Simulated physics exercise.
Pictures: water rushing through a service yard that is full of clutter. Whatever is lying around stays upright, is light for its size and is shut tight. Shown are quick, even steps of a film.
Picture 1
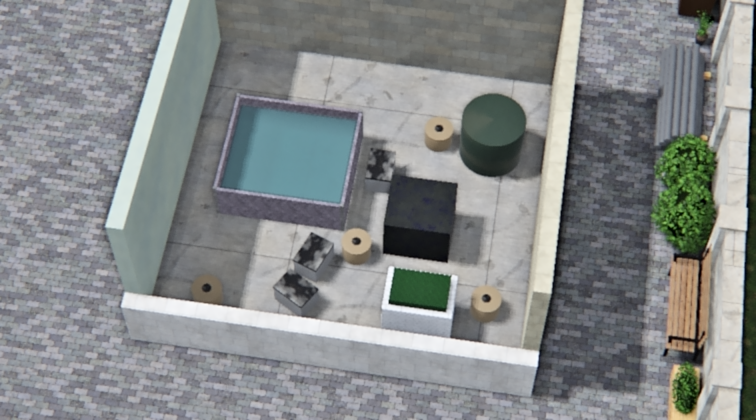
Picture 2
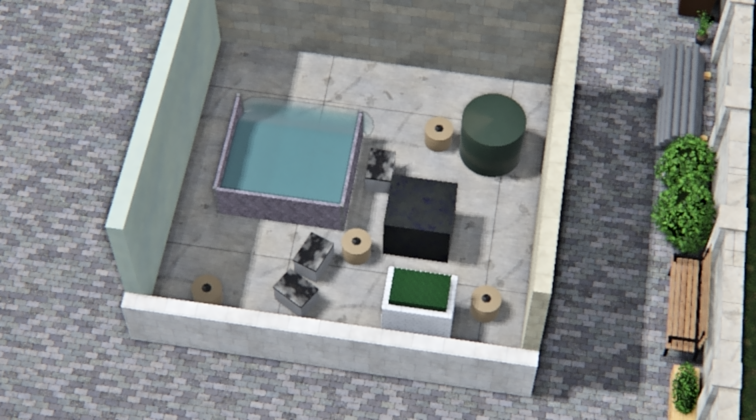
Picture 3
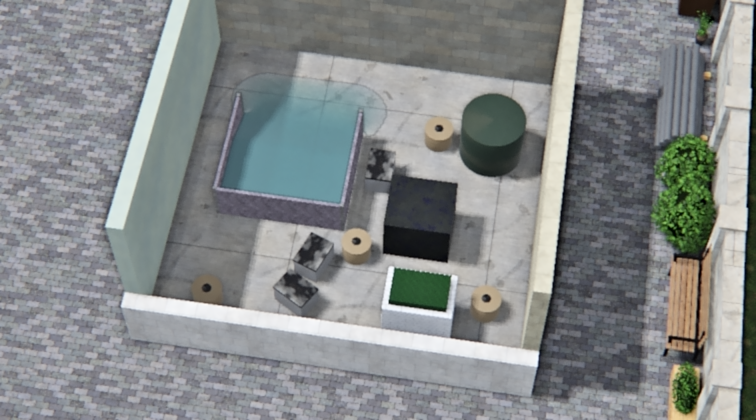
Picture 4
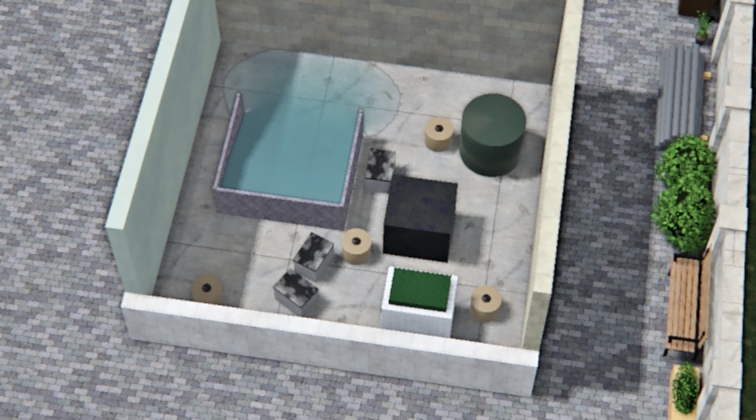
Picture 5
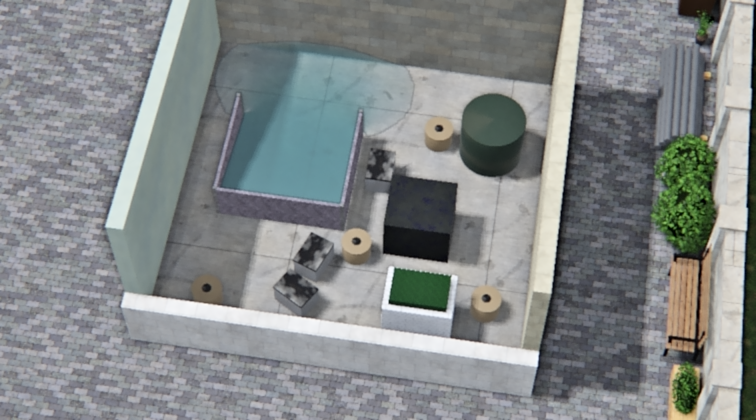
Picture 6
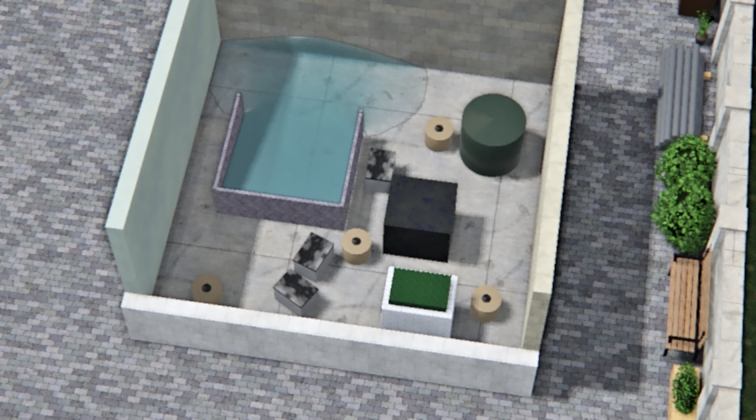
A walled service yard with a pale slab floor is seen from high above, with grey paving outside and benches and green shrubs at the right. Inside are a raised pool of blue-green water at upper left, a dark green cylinder, a black box, a white planter topped green, and small tan and grey objects. The pool's rear side disappears and water spreads backward across the floor, while the clutter and camera stay still.
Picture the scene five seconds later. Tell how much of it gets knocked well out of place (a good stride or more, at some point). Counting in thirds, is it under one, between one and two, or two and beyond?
In thirds: Between one and two.
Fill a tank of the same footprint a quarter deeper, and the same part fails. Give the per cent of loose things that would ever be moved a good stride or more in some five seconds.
60 % or so.
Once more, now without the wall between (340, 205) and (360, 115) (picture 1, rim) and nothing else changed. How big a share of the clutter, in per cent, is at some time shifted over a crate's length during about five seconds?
Roughly 100 %.
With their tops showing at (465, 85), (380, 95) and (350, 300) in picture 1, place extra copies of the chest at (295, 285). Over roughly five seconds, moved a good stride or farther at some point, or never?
In that order: Pushed that far, that far or more, no.
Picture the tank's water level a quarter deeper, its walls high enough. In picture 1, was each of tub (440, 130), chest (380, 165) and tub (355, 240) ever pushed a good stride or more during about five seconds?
First one cleared the mark, second one missed the mark, third one missed the mark.
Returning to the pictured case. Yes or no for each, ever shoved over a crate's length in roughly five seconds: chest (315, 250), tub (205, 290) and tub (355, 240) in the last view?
Tally in given order: Less than that / the full distance / less than that.
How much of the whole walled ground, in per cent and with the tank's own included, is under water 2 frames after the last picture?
My figure is about 30 percent.
A moment on, 0 of 7 are well off their spots; 0 afloat.
Next, 0 of 7 are well off their spots; 0 afloat.
Later, 1 of 7 are well off their spots; 0 afloat.
In the end, 4 of 7 are well off their spots, and 4 have been at some point; 3 afloat.
